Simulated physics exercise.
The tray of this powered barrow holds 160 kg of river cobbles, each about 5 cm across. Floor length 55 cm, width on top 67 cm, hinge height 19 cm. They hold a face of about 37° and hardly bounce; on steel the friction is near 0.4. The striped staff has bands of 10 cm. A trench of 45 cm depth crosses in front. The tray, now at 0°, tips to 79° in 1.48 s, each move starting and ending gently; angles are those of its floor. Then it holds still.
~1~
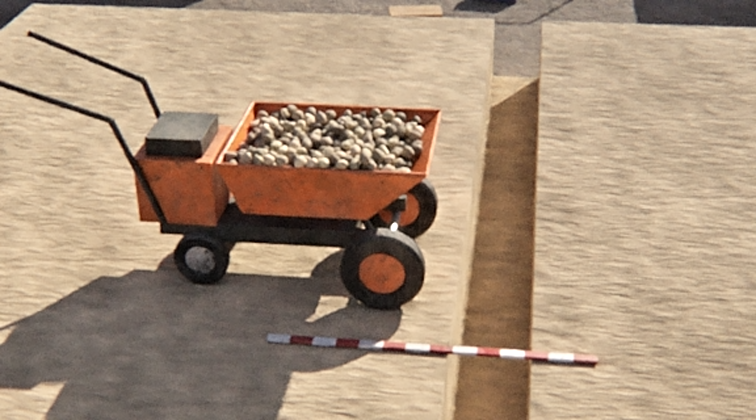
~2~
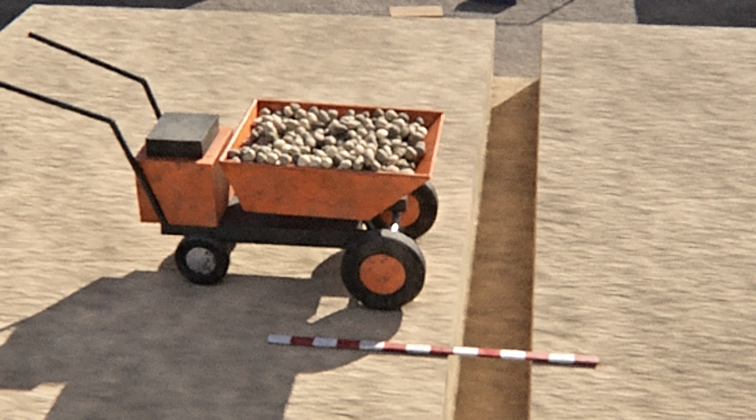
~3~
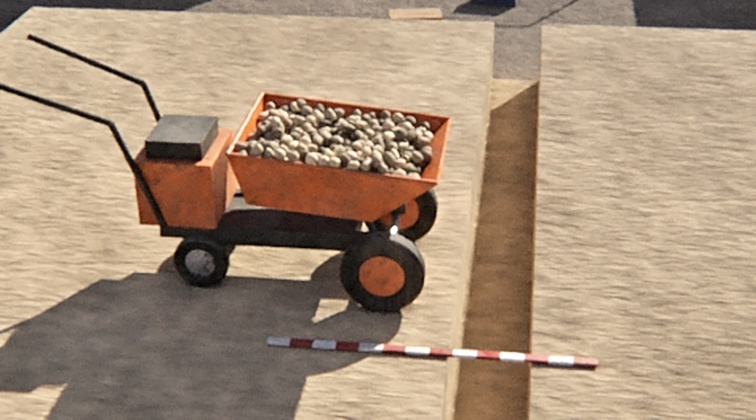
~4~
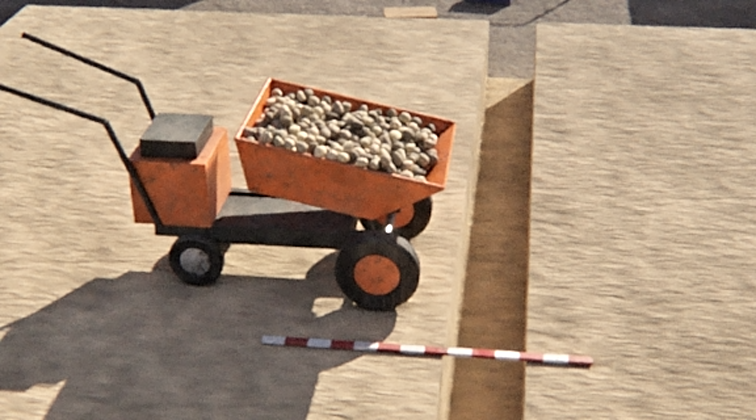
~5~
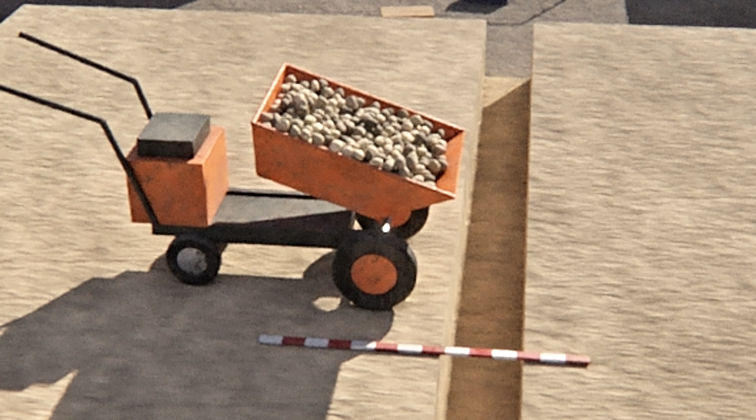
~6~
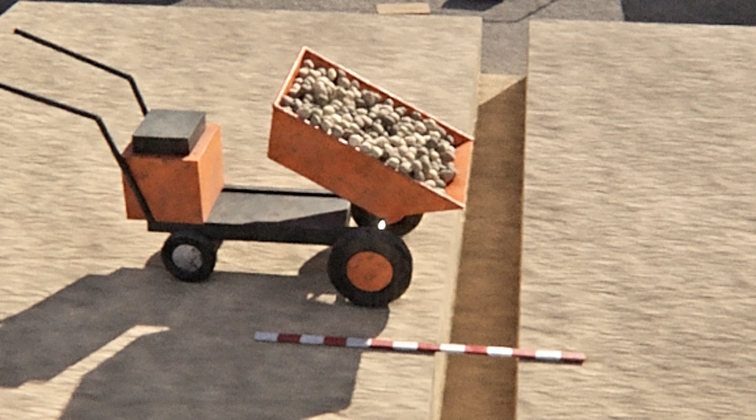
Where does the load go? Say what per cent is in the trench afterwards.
Close to 47 in a hundred.
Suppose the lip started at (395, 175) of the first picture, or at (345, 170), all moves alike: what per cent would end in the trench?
Near 80 per cent from the first place, 85 from the second.
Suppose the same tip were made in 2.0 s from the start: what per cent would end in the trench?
It would be near 45 per cent.
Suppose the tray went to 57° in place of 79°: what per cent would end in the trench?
In that case some 55 per cent.
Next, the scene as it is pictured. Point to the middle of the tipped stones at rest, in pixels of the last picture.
Around (535, 274).
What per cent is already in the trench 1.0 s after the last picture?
About 25 per cent by then.
Then, 0.5 s after the last picture the floor is at 67°, 95 % in the tray, 4 % in the trench, 1 % past the trench; the foremost stones are at (530, 267).
Then, 1.0 s after the last picture the floor is at 79°, 25 % in the tray, 27 % in the trench, 48 % past the trench; the foremost stones are at (678, 291).
Then, 1.3 s after the last picture the floor is at 79°, 2 % in the tray, 43 % in the trench, 55 % past the trench; the foremost stones are at (755, 288).
Then, 3.3 s after the last picture the floor is at 79°, 0 % in the tray, 47 % in the trench, 53 % past the trench; the foremost stones are past the picture's edge.
